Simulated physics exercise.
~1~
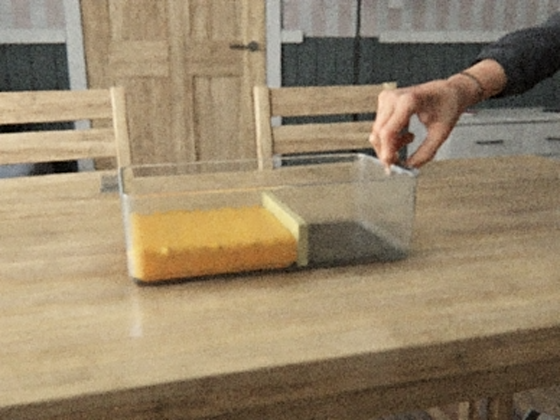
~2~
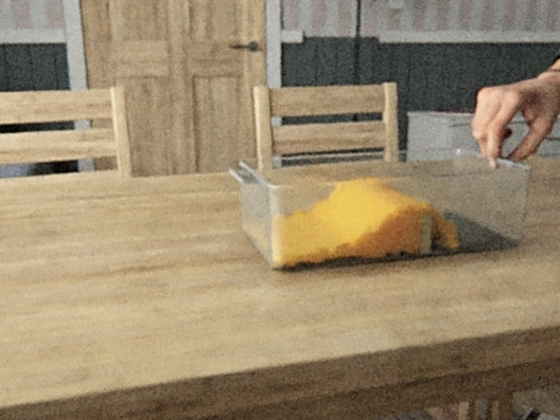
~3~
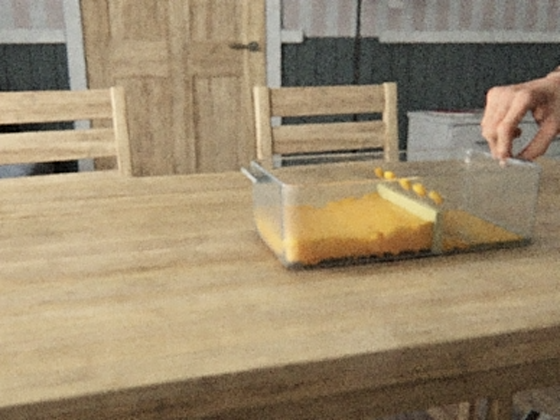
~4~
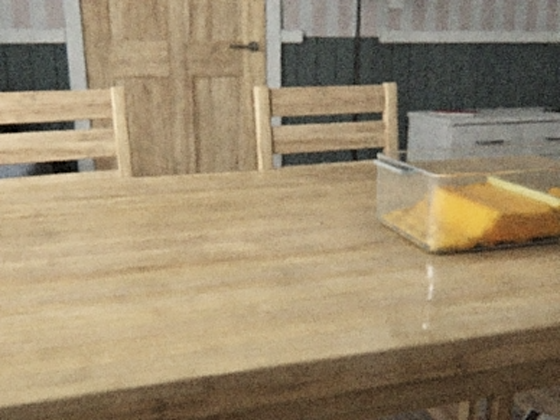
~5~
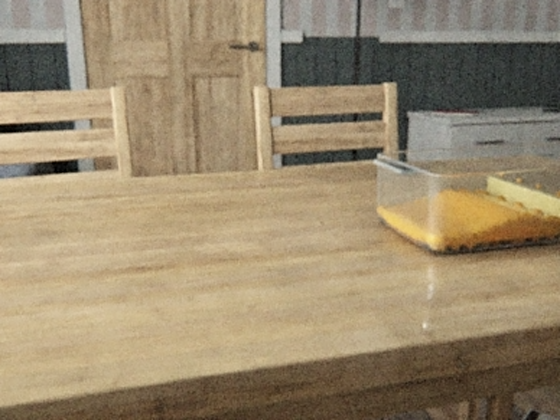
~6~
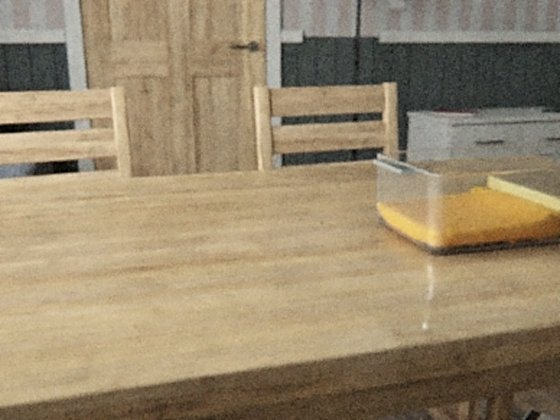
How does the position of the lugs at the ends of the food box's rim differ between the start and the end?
At the start the lugs sit at both ends of the rim, with the box on the left and middle of the table. By the end they have moved well to the right, so that only the left one is still in view, near the right-hand chair.
A hand reaches in from the right and grips the right end of a clear food box on a pale wooden table, seen from across the table with two chairs and a wooden door behind. Orange juice fills the left part, and a pale yellow wall keeps the right part empty. The hand pulls the box right, and the juice heaps up and spills over the wall. A further pull carries the box partly out of view, the juice surging again. The hand is gone, and the juice left of the wall settles lower than before.
